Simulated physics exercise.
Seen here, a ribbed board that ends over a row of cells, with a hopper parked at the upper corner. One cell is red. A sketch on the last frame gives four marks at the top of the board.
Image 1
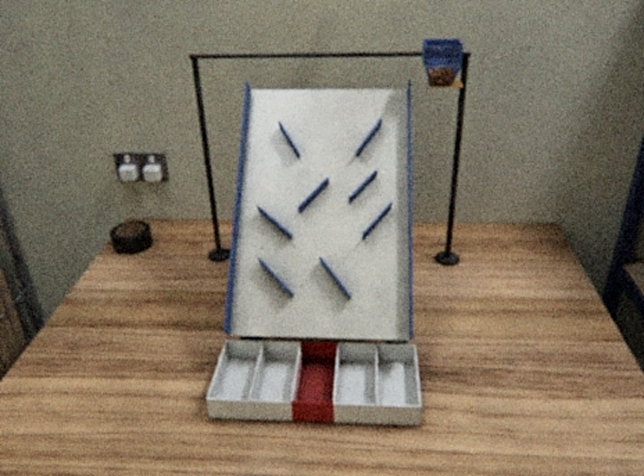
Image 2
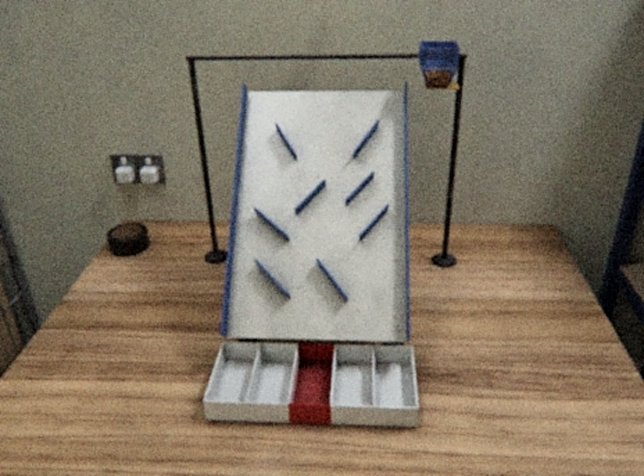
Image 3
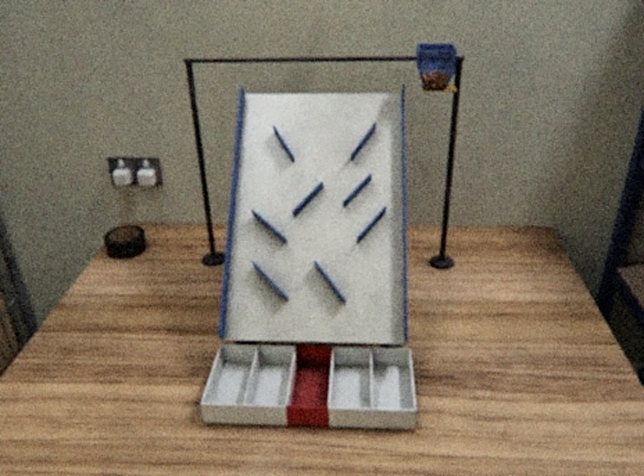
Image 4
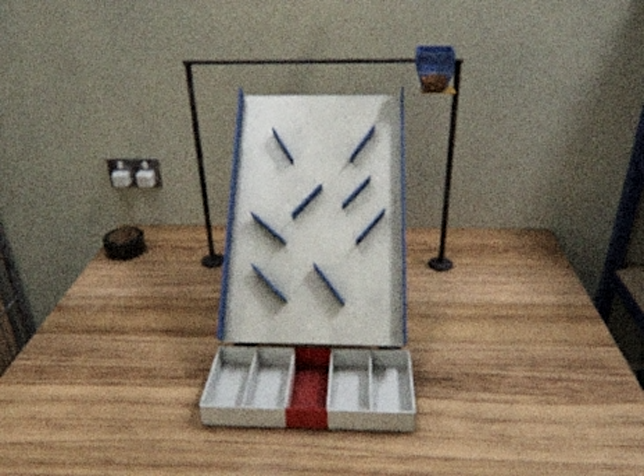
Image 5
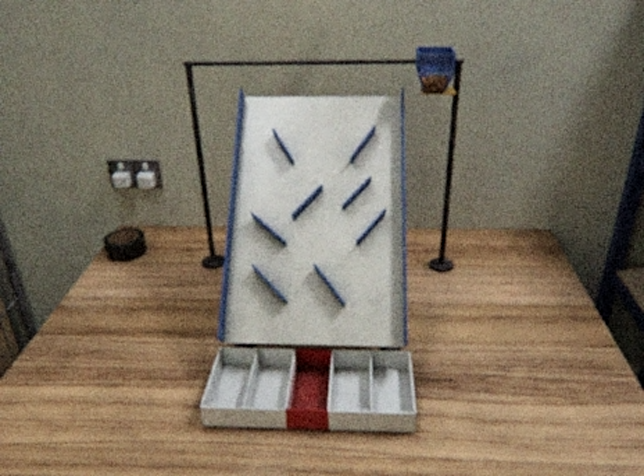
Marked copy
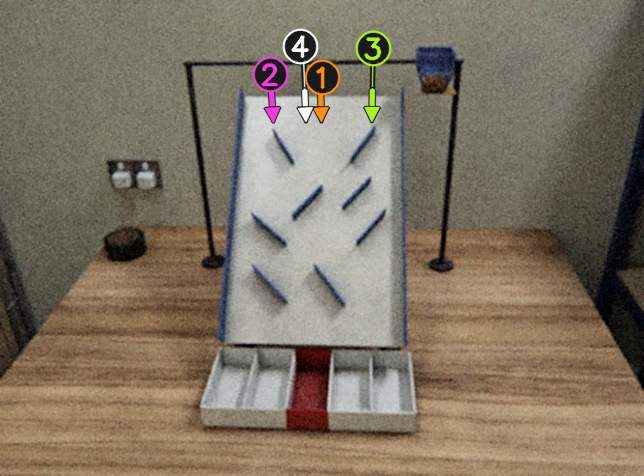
On a wooden table against a plain greenish-grey wall, a pale sloping board with angled blue ribs stands above a row of five cells, the middle one red. A small blue hopper sits at the upper right on a black rail. The view shifts very slightly at first, then steadies, while nothing on the table visibly moves.
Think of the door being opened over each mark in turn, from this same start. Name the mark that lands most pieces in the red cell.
Take 4.
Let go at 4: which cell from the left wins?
The third from the left.
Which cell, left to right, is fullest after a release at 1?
The third from the left.
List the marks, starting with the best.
Best to worst: 4, 1, 2, 3.
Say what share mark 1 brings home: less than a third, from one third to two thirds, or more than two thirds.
From one third to two thirds.
On the marked copy, mark 1 meets the board at (321, 116); mark 2 meets the board at (273, 116); mark 3 meets the board at (371, 116); mark 4 meets the board at (305, 116).
If 1 is chosen, close to half in the red cell, close to a third in other cells, a small share outside the box.
If 2 is chosen, close to half in the red cell, close to a third in other cells, close to a quarter outside the box.
If 3 is chosen, close to a quarter in the red cell, close to two thirds in other cells, a small share outside the box.
If 4 is chosen, the bulk in the red cell, a small share in other cells, a small share outside the box.
